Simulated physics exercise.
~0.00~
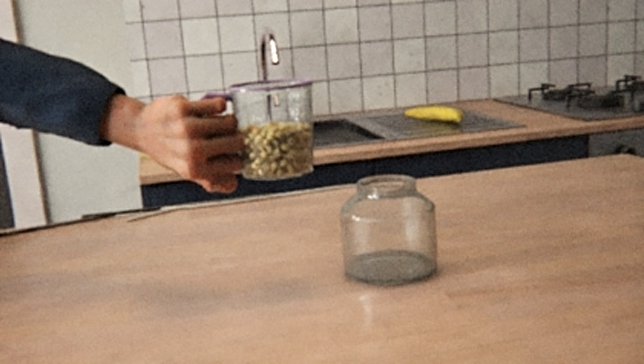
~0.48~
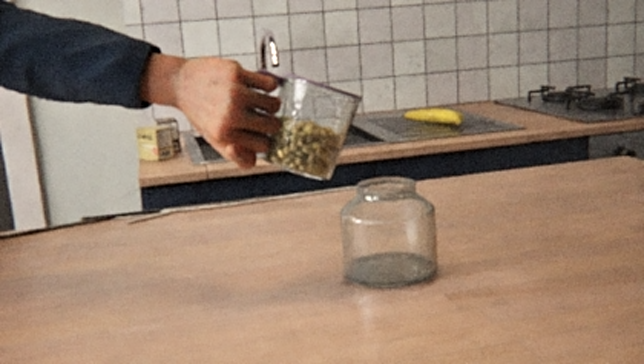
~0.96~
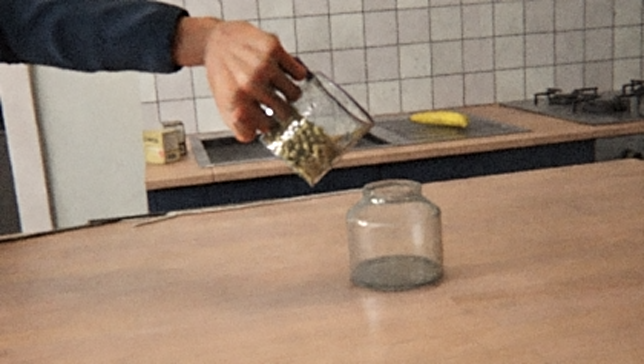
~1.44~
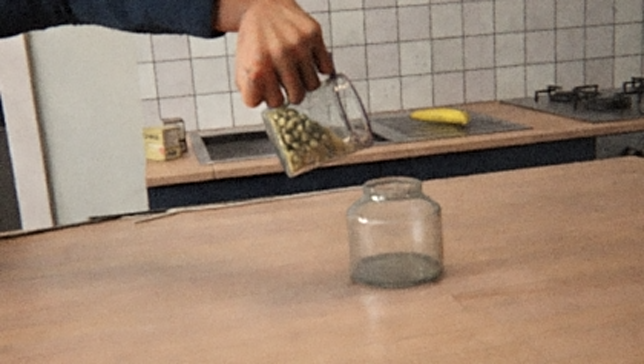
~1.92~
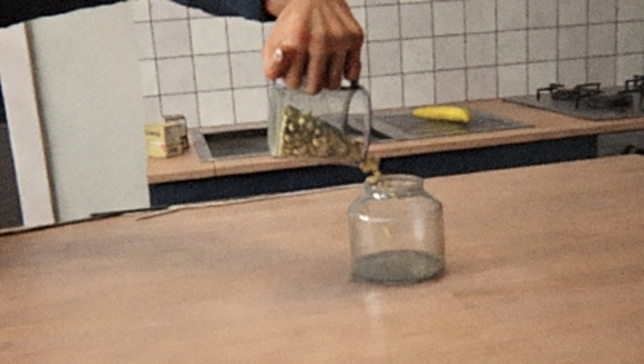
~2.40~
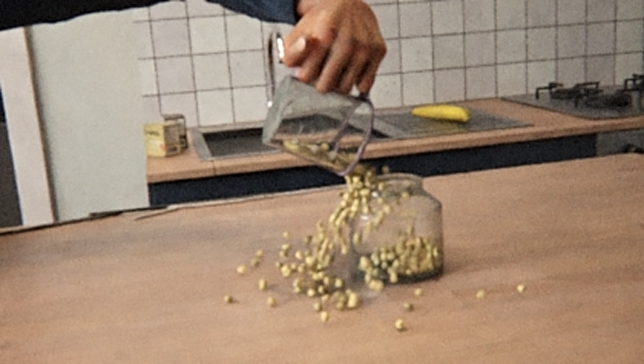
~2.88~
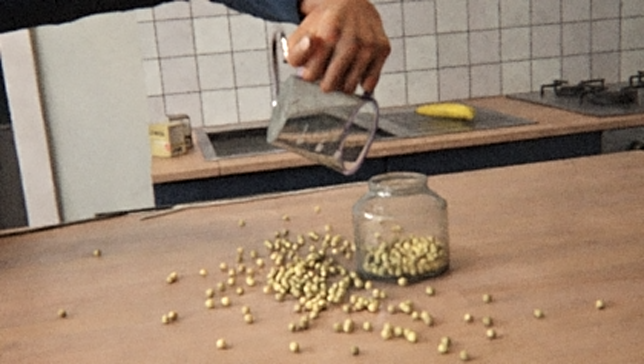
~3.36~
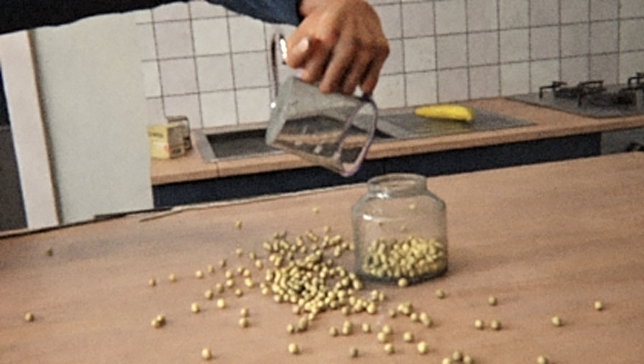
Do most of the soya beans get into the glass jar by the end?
No, only a part of the beans ends up in the jar. Most of them spill onto the table, and hardly any remain in the cup.
